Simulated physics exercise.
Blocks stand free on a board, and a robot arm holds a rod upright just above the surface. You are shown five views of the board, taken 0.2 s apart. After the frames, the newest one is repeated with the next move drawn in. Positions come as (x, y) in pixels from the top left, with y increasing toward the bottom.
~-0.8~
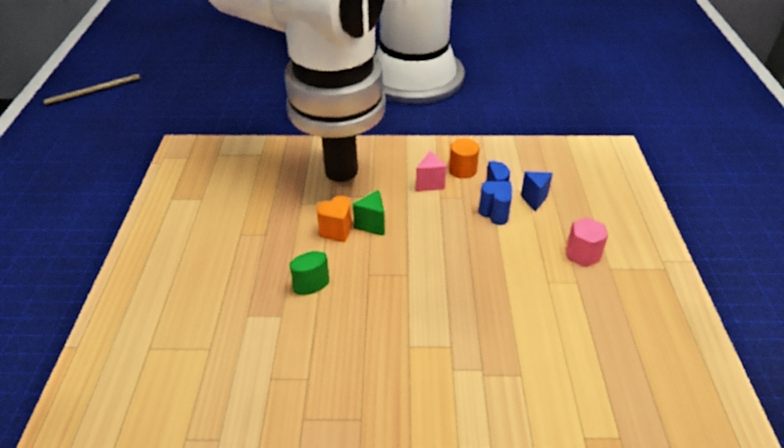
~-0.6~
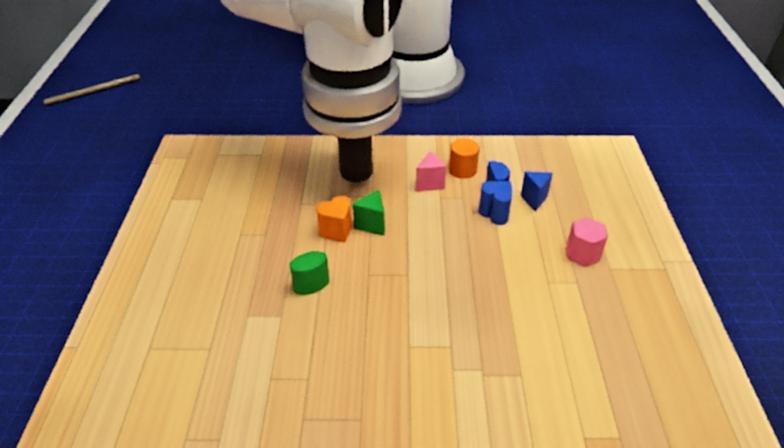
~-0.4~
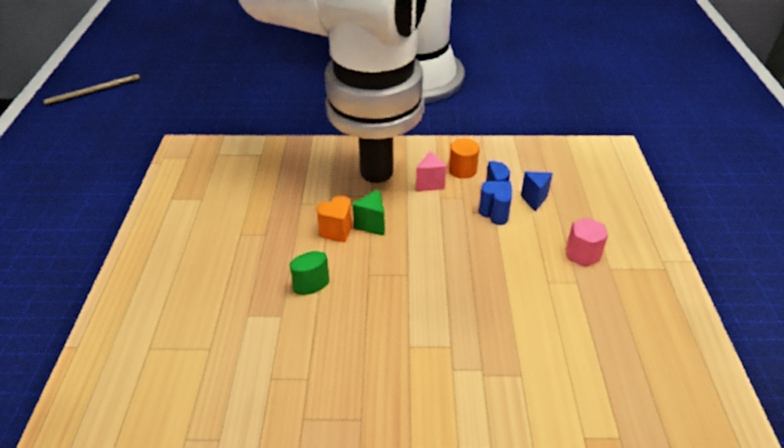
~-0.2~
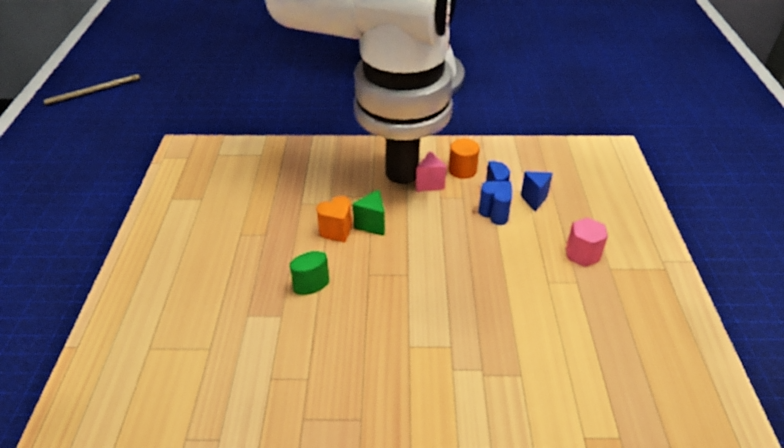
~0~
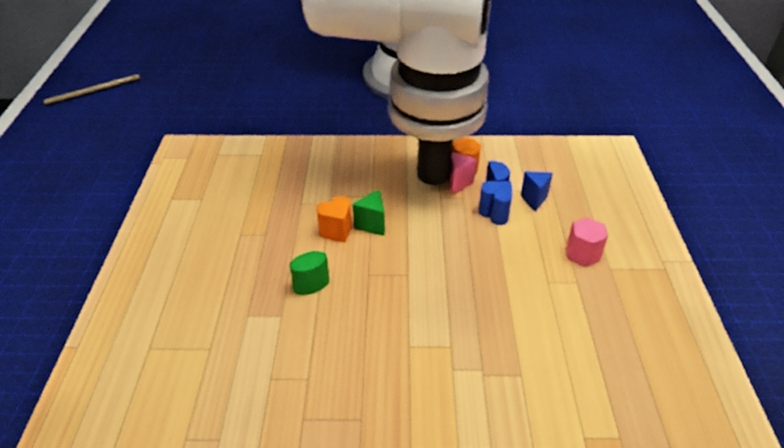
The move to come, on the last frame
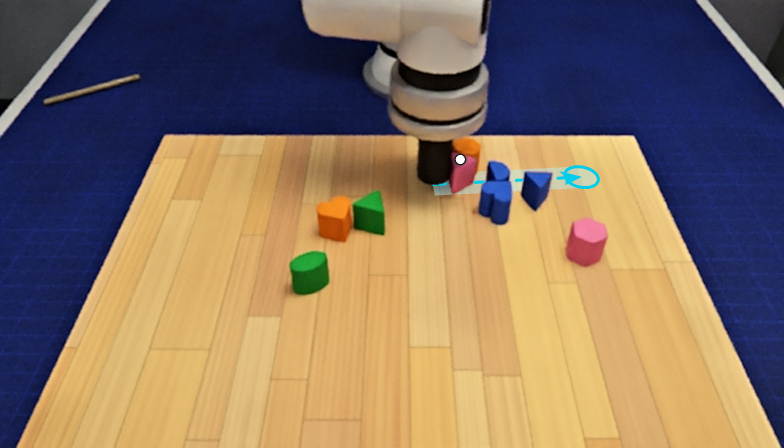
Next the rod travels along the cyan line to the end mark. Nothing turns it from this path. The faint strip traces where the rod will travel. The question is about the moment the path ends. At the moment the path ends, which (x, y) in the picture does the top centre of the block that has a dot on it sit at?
In the picture, that point is around (612, 150).
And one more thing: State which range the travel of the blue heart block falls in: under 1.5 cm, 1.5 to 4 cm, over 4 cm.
The answer is under 1.5 cm.
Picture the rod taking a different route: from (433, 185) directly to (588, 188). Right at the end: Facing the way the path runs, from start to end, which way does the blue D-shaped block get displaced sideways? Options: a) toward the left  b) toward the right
I choose b.
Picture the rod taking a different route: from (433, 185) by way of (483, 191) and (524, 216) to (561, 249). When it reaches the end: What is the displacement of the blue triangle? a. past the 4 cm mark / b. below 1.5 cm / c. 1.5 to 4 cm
Correct choice: C.
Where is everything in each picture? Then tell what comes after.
Rod's lower end (342, 172); pink triangle (431, 160); orange disc (465, 146); blue heart block (499, 189); blue D-shaped block (500, 169); blue triangle (540, 177), in the first picture.
Rod (357, 172); blocks still, in the second picture.
Rod (377, 173); blocks still, in the third picture.
Rod (402, 174); blocks still, in the fourth picture.
Rod (434, 175); pink triangle (460, 160); orange disc (466, 145); blue heart block (499, 189); blue D-shaped block (500, 169); blue triangle (540, 177), in the fifth picture.
Drawn move, straight from (433, 185) to (581, 177); the dot is on the pink triangle.
What follows on the original path. One third of the way, rod (486, 172); pink triangle (513, 156); orange disc (480, 139); blue D-shaped block (512, 171), turned 70° clockwise.
Two thirds of the way, rod (535, 170); pink triangle (563, 154); orange disc (480, 139); blue D-shaped block (519, 173), turned 95° clockwise; blue triangle (548, 180), turned 15° anticlockwise.
At the end, rod (584, 167); pink triangle (612, 150); orange disc (480, 139); blue heart block still; blue D-shaped block (519, 173), turned 95° clockwise; blue triangle (548, 180), turned 15° anticlockwise.
